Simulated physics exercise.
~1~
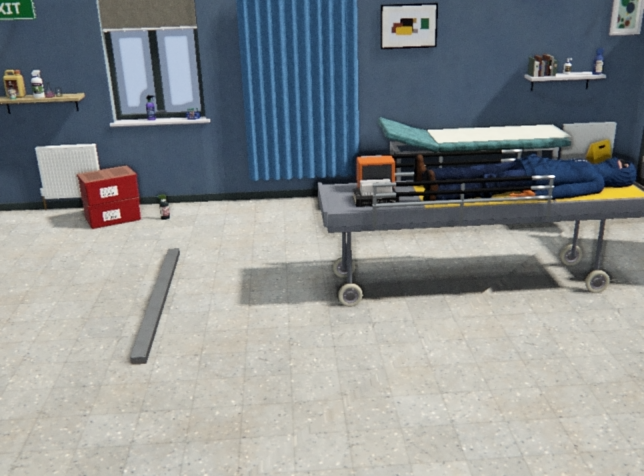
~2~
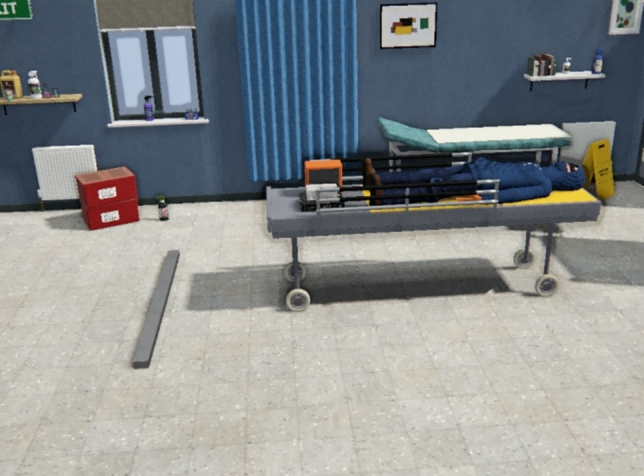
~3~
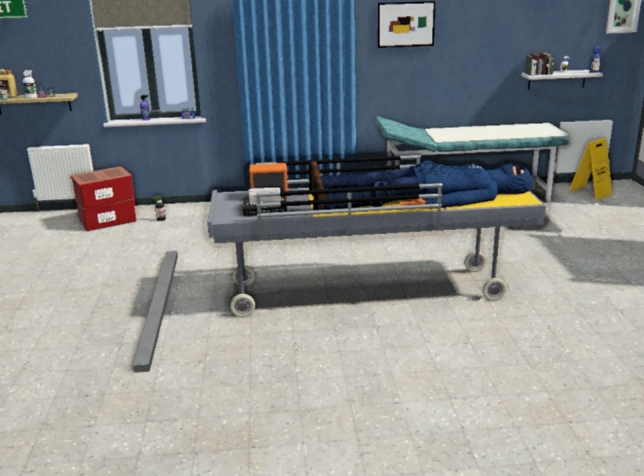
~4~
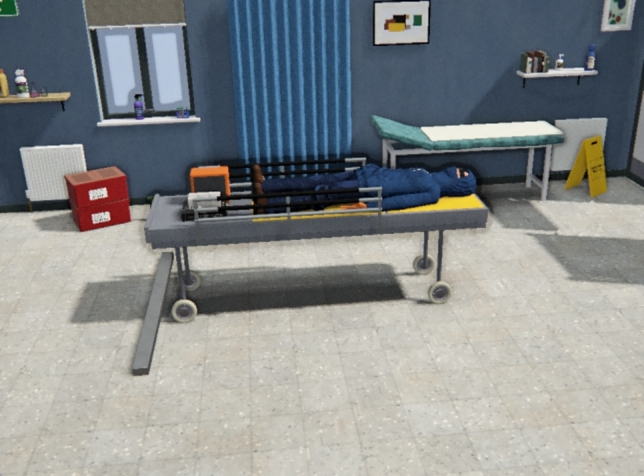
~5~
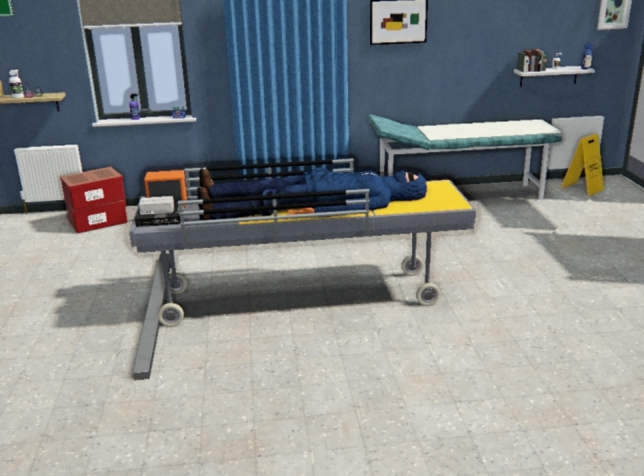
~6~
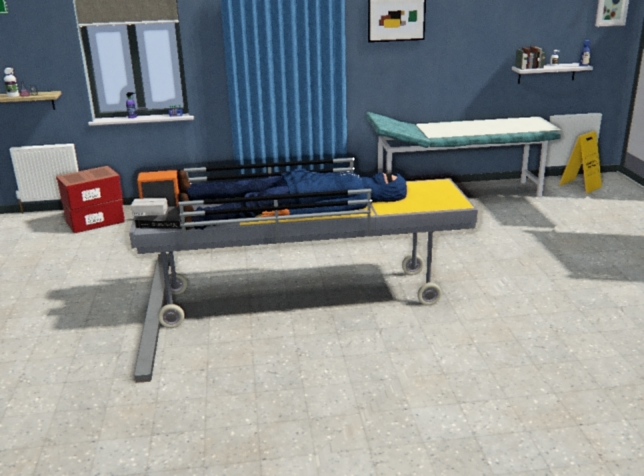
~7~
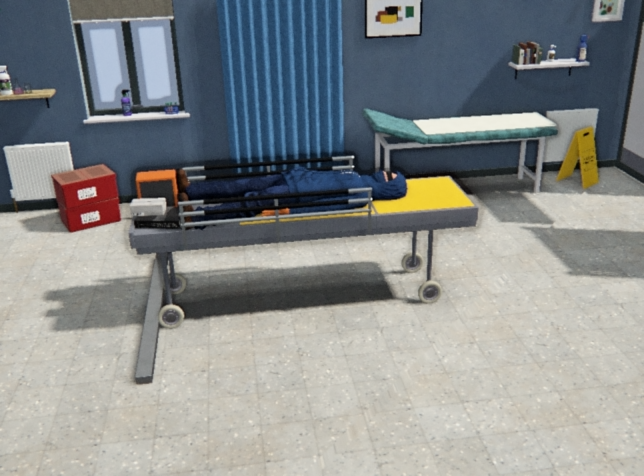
A grey trolley carrying a limp person in blue rolled left across a clinic room and stopped abruptly at a low sill, where the person slid a little farther toward its left end before settling, with the orange monitor and white box still aboard.
